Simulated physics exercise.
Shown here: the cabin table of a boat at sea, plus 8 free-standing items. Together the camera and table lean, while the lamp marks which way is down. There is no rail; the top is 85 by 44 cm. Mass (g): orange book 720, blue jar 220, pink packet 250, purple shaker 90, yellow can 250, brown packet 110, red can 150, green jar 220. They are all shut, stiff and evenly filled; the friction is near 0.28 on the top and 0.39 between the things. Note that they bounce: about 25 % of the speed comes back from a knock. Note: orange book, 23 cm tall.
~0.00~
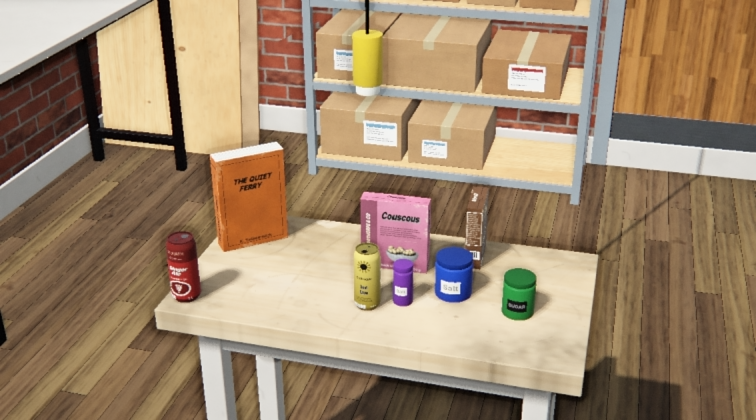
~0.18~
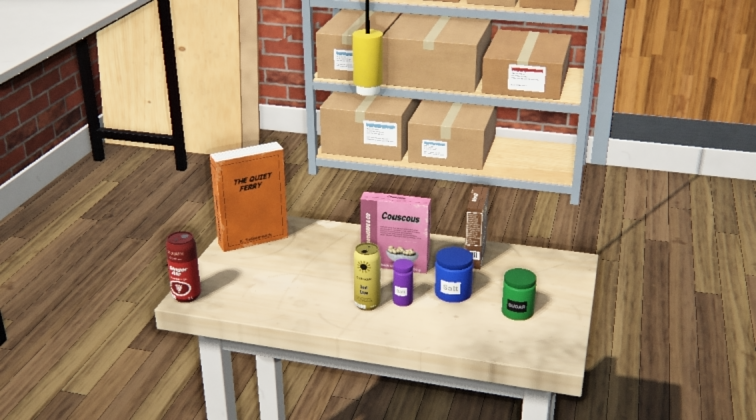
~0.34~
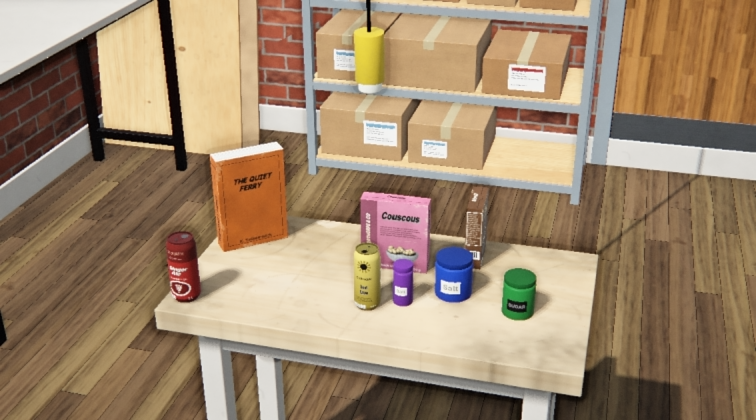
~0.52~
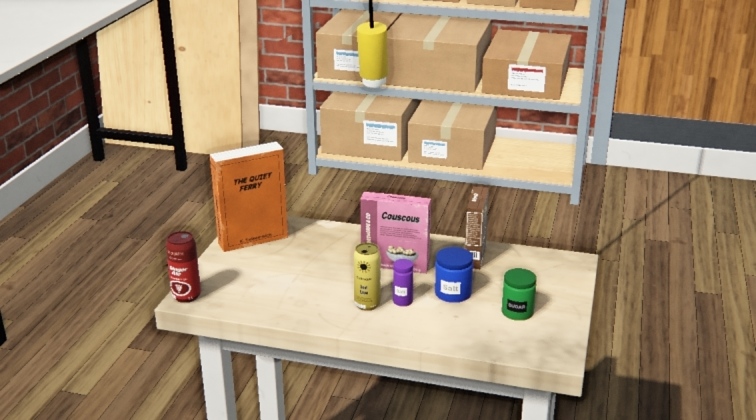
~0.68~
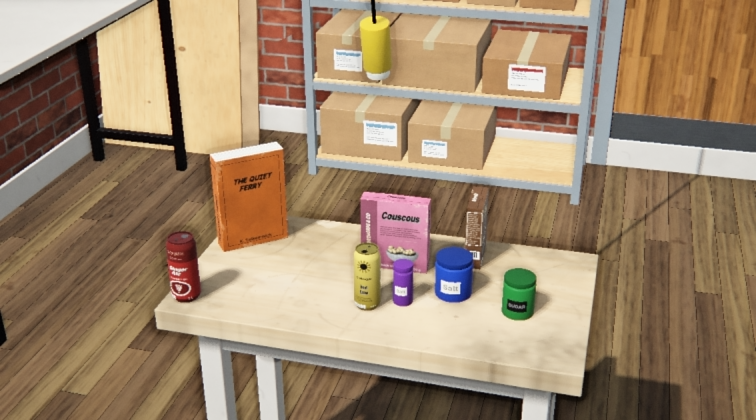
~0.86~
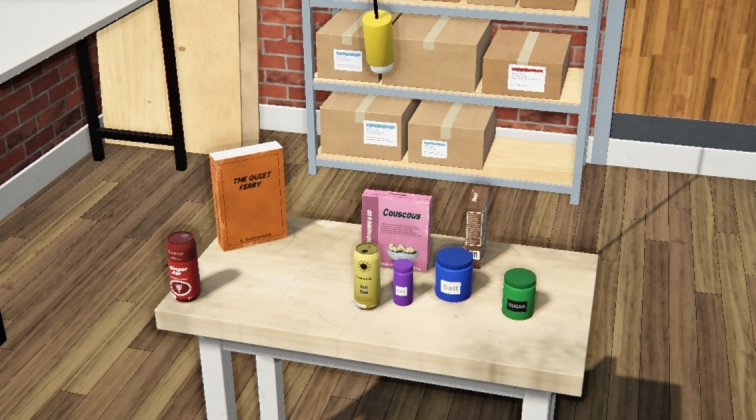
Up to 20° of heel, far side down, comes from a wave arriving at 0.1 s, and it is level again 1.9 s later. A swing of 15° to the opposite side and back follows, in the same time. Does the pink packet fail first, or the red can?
The former of the pair fails first.
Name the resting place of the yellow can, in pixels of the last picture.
Its centre ends close to (386, 241) in the last view.
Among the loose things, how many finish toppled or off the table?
That gives 3.
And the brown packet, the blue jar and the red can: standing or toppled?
In the last frame the brown packet does not stay up, the blue jar remains up and the red can remains up.
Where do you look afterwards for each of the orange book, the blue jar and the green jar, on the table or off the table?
Afterwards, the orange book leaves its support, the blue jar stays on its support, and the green jar stays on its support.
After 1.36 s, floor tilted 15°, far side down; orange book, pink packet and brown packet now off the table; red can slid 9 cm near (202, 246); yellow can slid 9 cm.
After 1.76 s, floor tilted 3°, far side down; red can slid 15 cm near (214, 233); yellow can slid 15 cm; blue jar slid 15 cm.
At rest (4.4 s), off the table, orange book, pink packet and brown packet; not toppled but over 5 cm from the start, blue jar, purple shaker, yellow can, red can and green jar. Seen from the same camera at the end, pink packet near (454, 322), red can near (214, 233). Pink packet went at 1.04 s; red can was never lost.
